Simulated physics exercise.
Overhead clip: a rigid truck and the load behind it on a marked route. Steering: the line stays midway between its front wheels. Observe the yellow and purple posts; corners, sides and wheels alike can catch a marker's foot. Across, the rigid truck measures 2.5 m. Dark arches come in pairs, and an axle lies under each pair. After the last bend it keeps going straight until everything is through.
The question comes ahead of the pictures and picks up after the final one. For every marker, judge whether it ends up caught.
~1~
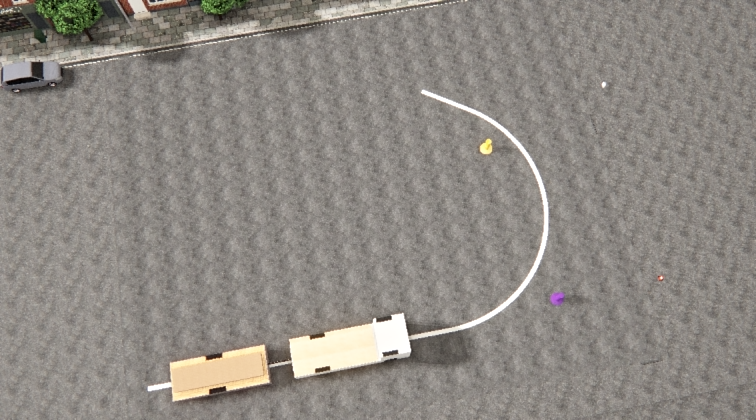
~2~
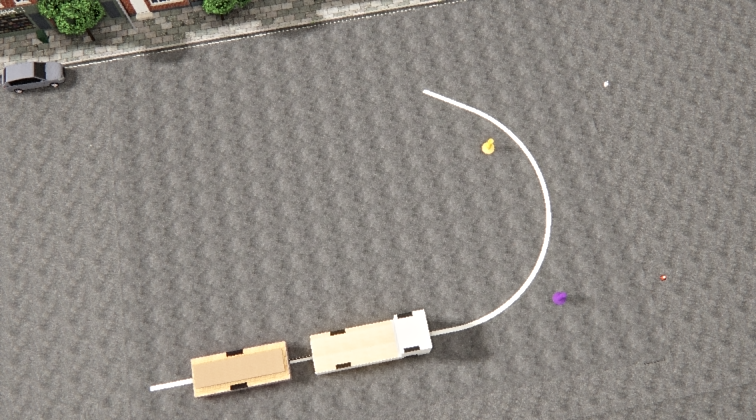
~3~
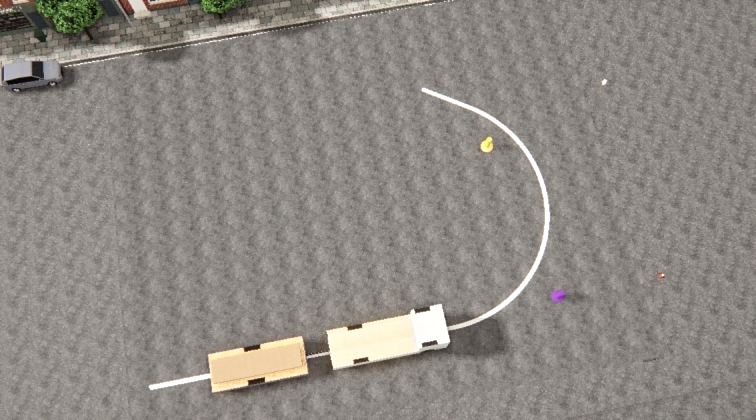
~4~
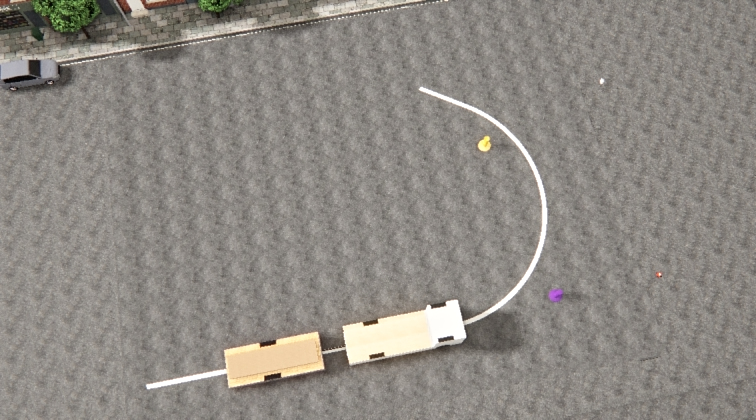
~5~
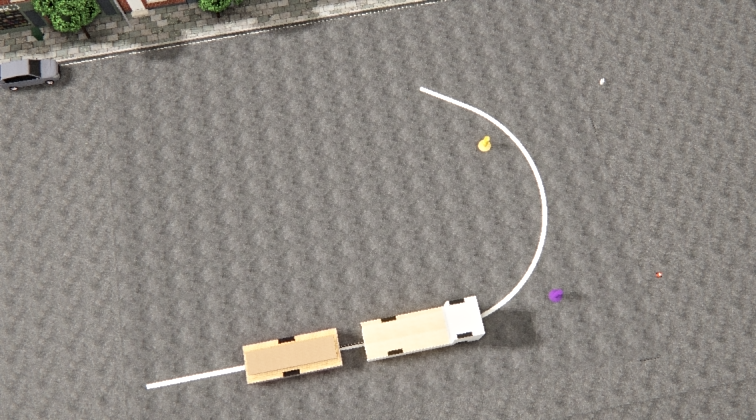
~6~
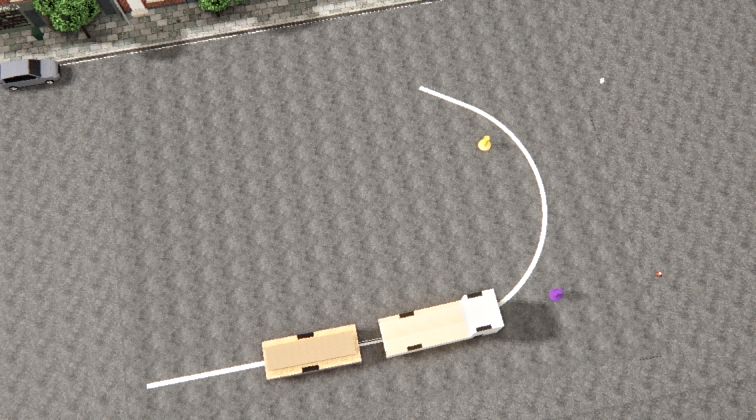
The yellow marker is caught; the purple marker stays clear.
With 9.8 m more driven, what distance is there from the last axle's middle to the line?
Looks like around 60 cm away from it.
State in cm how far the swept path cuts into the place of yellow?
For yellow, it's 130.
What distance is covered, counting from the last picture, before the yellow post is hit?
Roughly 18.0 metres more.
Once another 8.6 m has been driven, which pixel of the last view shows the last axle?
About (423, 323).
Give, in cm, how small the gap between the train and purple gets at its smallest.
The figure for purple is 30.
After another 4.5 m, the last axle is at (372, 339) of the last picture, on the line; purple has been passed with 25 cm to spare.
After another 18.2 m, the last axle is at (502, 254) of the last picture, 225 cm off the line; the rigid truck has hit yellow.
After another 39.6 m, the last axle is at (379, 72) of the last picture, 65 cm off the line; 1 of 2 struck in all.
